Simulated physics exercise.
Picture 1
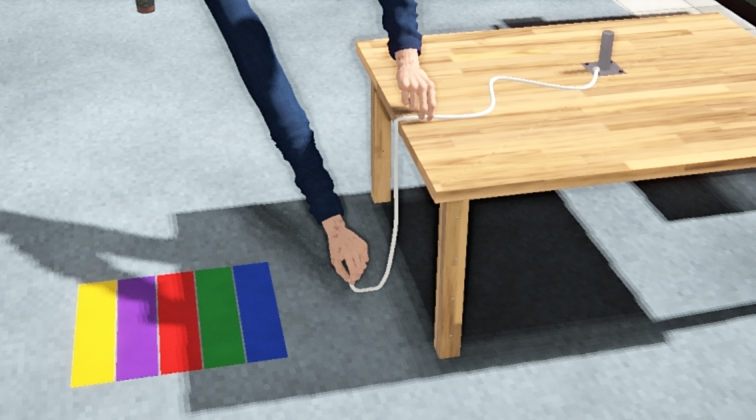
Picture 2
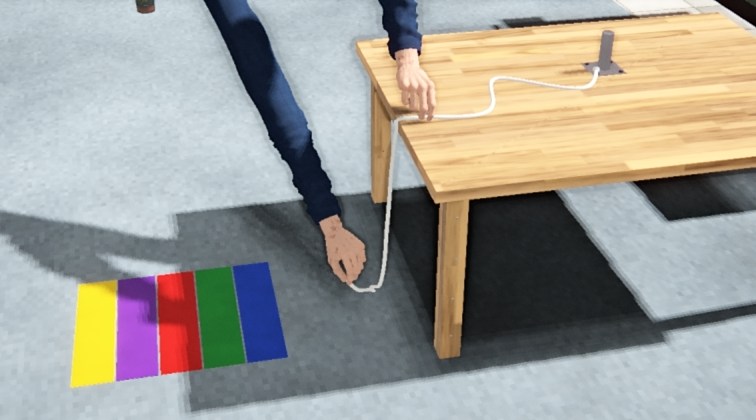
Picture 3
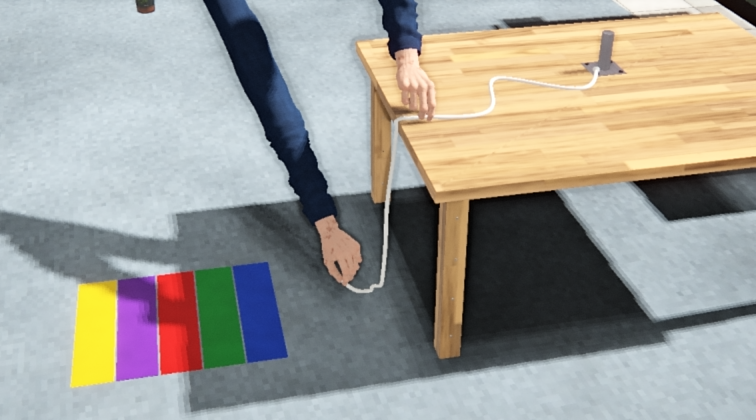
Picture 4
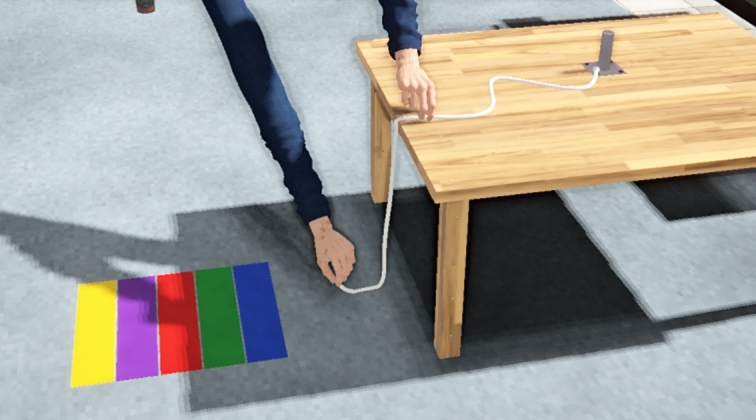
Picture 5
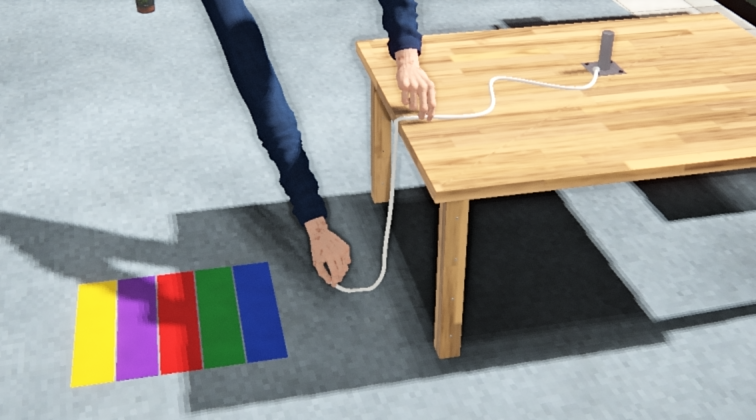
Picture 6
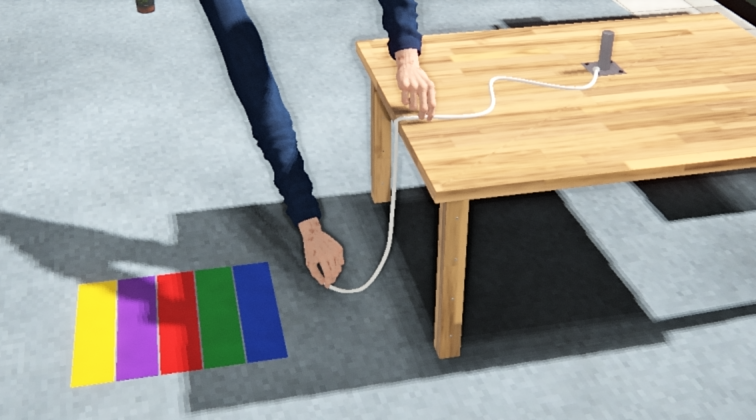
To begin with, one hand presses a white cord at the edge of a wooden table while another holds its hanging end near the floor, right of a strip of coloured bands. The lower hand then moves slowly a short way left, drawing the end closer to the blue band, while the upper hand stays still.
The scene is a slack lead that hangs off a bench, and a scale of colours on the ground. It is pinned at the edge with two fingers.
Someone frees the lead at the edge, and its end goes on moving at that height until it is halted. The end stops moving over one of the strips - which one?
The purple strip.
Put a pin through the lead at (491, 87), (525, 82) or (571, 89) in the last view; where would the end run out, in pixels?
In order of the tries: About (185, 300), about (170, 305), about (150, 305).
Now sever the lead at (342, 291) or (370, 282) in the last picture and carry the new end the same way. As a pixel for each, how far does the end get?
I'd say somewhere near (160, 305) the first time and near (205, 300) the second time.
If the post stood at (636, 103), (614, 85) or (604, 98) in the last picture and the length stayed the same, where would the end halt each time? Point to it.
Approximate places, in that order: (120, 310), (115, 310), (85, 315).
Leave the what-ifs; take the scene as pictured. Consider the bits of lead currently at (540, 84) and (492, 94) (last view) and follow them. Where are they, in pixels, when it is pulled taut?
They go to (513, 85) and to (438, 100).
A little later, end near (197, 299); over green.
Next, end near (154, 305); over purple.
When it is tight, end near (128, 308); over purple. Over purple.
